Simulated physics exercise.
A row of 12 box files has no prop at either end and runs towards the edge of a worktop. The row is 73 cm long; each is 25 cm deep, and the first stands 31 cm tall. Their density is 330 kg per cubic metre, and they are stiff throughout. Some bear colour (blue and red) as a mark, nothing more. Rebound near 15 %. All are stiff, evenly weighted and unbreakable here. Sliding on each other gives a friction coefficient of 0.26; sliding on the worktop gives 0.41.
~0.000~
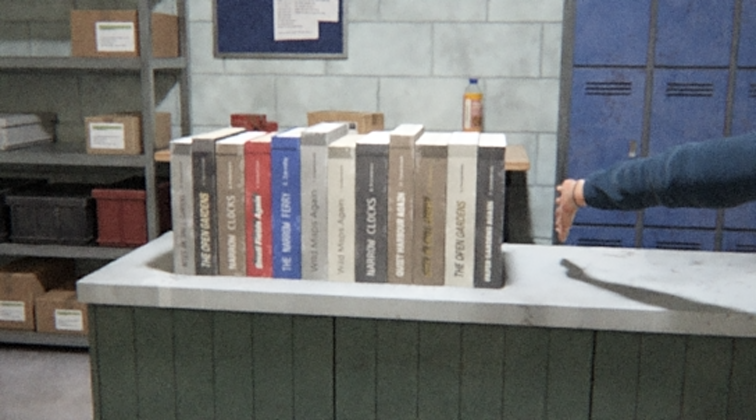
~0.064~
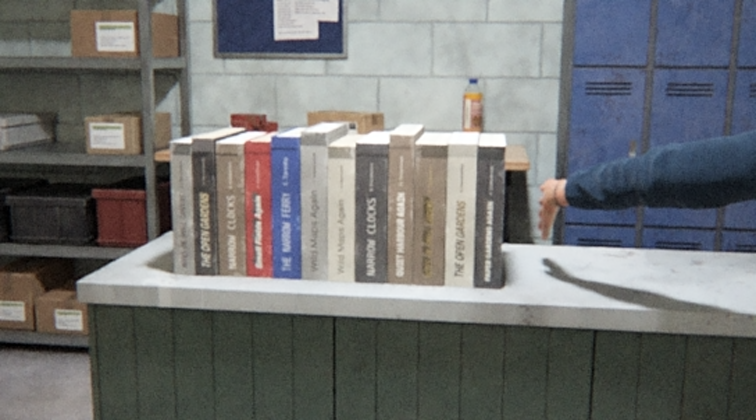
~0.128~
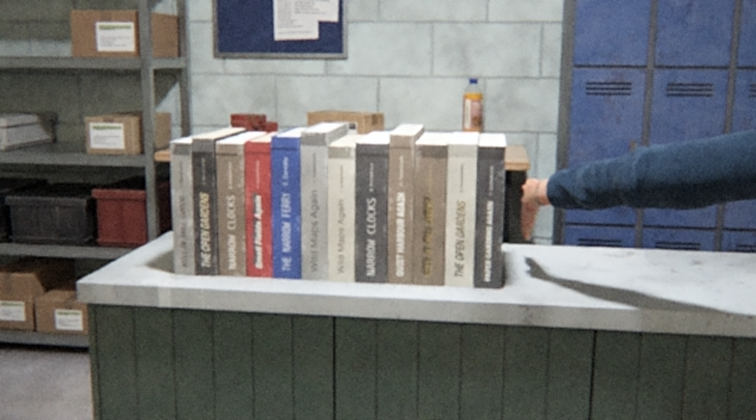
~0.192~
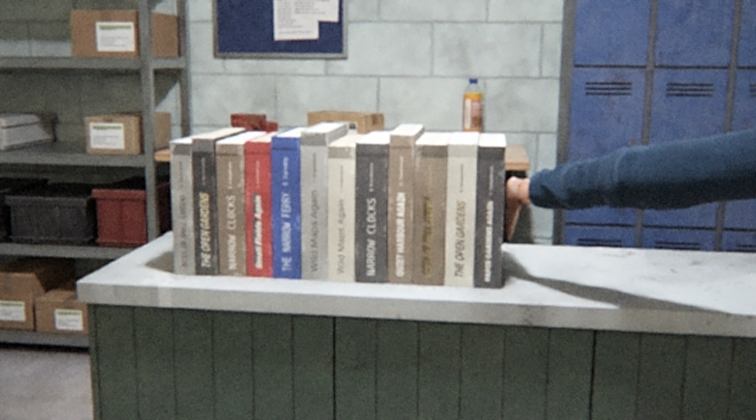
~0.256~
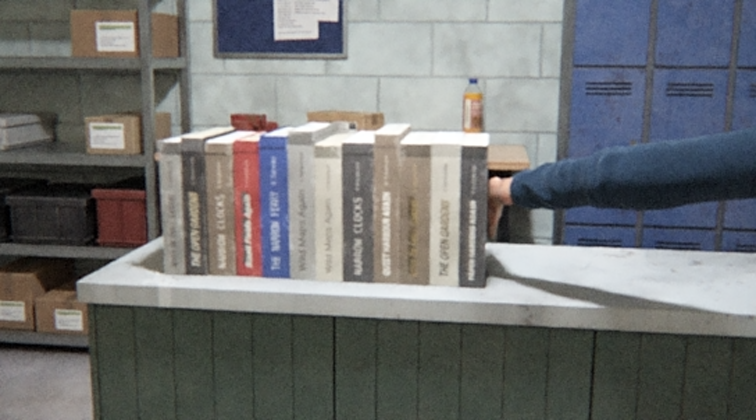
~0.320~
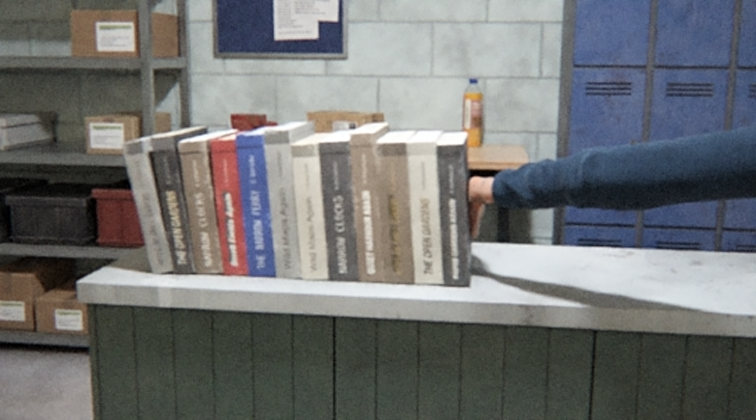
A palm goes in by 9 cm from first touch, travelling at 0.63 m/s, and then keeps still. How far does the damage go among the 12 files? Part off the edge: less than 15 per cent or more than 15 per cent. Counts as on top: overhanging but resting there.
More than 15 per cent of the lot go off the edge.
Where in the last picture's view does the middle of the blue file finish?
I'd place it at about (195, 217) in the final view.
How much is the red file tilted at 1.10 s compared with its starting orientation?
Rotation: Approx. 90°.
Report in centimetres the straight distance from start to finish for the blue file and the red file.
So blue shifts 30 cm, while red shifts 30 cm.
After 0.42 s, none of the 12 files off the edge, 12 disturbed; red file leaning 18°; blue file leaning 18°.
After 0.70 s, 1 of the 12 files off the edge; red file leaning 39°; blue file leaning 38°.
After 1.10 s, 3 of the 12 files off the edge; red file on its side; blue file leaning 59°.
By the end (1.4 s), 3 of the 12 files off the edge; red file on its side; blue file leaning 59°. That is 25 per cent. As the last picture would show them, middles, red file near (145, 247), blue file near (195, 217).
